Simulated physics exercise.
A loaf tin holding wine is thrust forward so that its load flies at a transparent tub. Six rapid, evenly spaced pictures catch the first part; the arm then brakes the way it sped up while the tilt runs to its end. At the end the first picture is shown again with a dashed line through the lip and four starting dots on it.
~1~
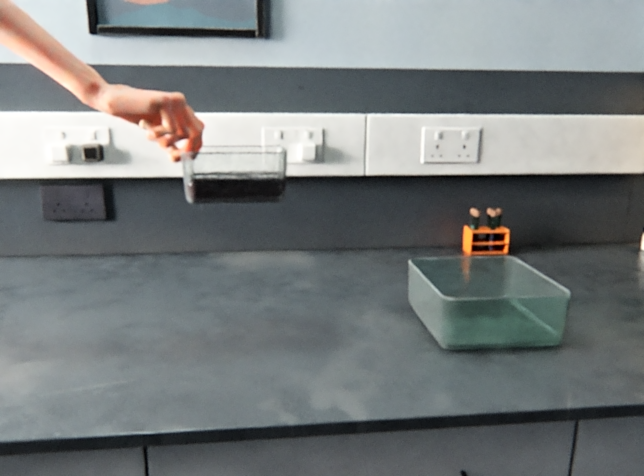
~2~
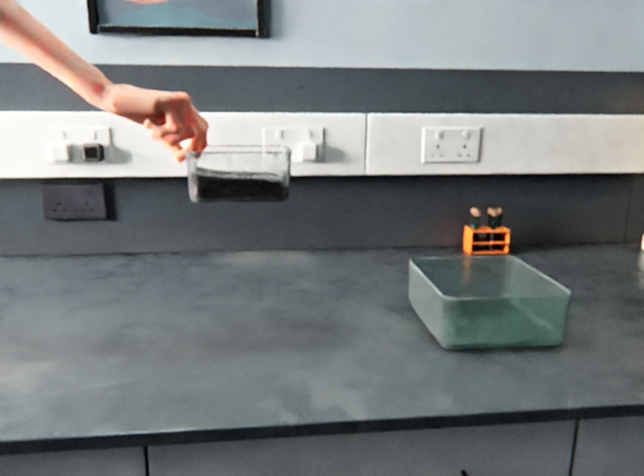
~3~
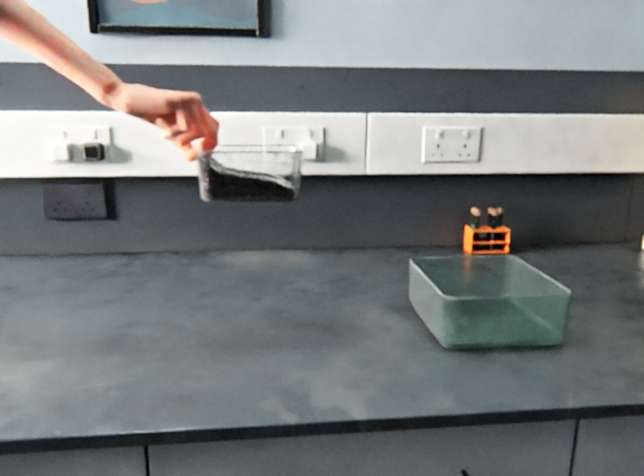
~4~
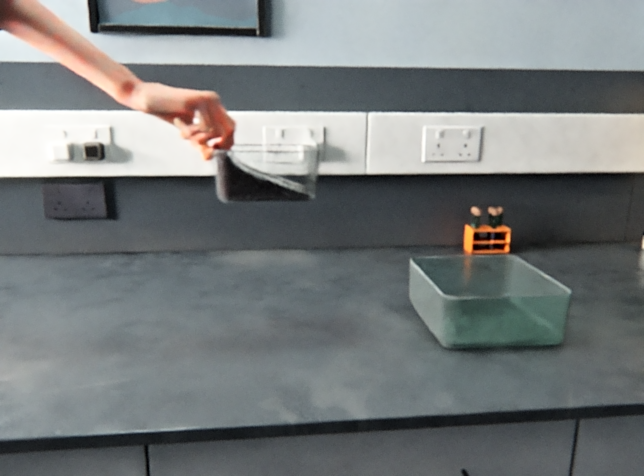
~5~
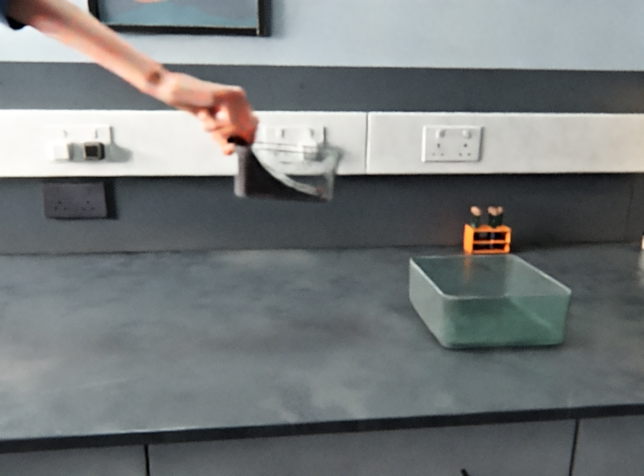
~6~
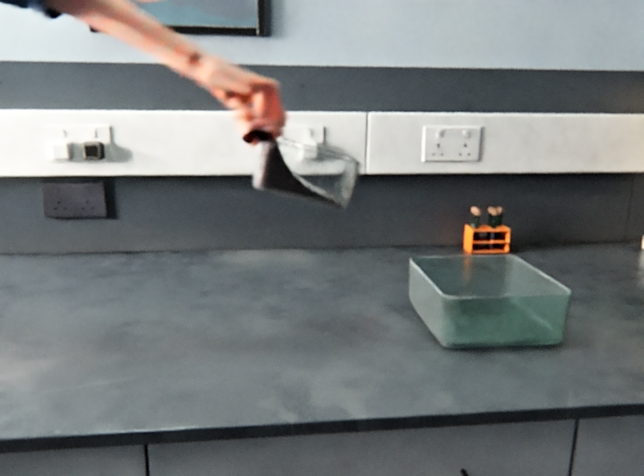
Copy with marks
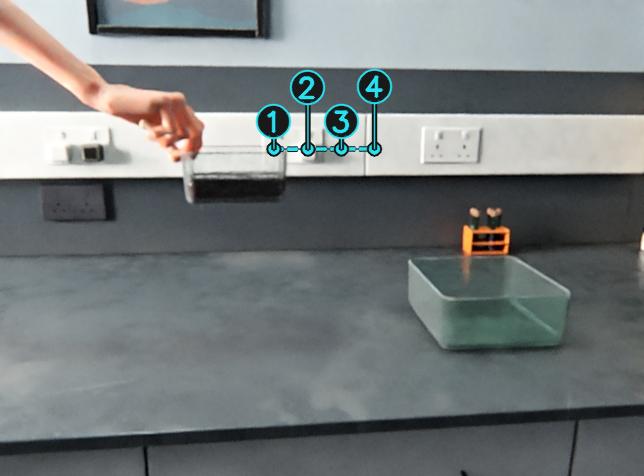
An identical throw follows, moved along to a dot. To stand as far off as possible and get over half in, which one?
It is 2.
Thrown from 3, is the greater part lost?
No, that is safe.
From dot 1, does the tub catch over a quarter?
Yes.
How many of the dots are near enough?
Three.
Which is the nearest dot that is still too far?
The answer is 1.
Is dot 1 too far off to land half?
Yes, it does.
On the marked copy, 1 at (273, 149); 2 at (307, 149); 3 at (341, 149); 4 at (374, 148).
Choosing 1, about 32 % lands in the tub, 63 % falls short and 5 % goes beside or beyond.
Choosing 2, about 68 % lands in the tub, 26 % falls short and 6 % goes beside or beyond.
Choosing 3, about 74 % lands in the tub, 11 % falls short and 14 % goes beside or beyond.
Choosing 4, about 74 % lands in the tub, 9 % falls short and 17 % goes beside or beyond.
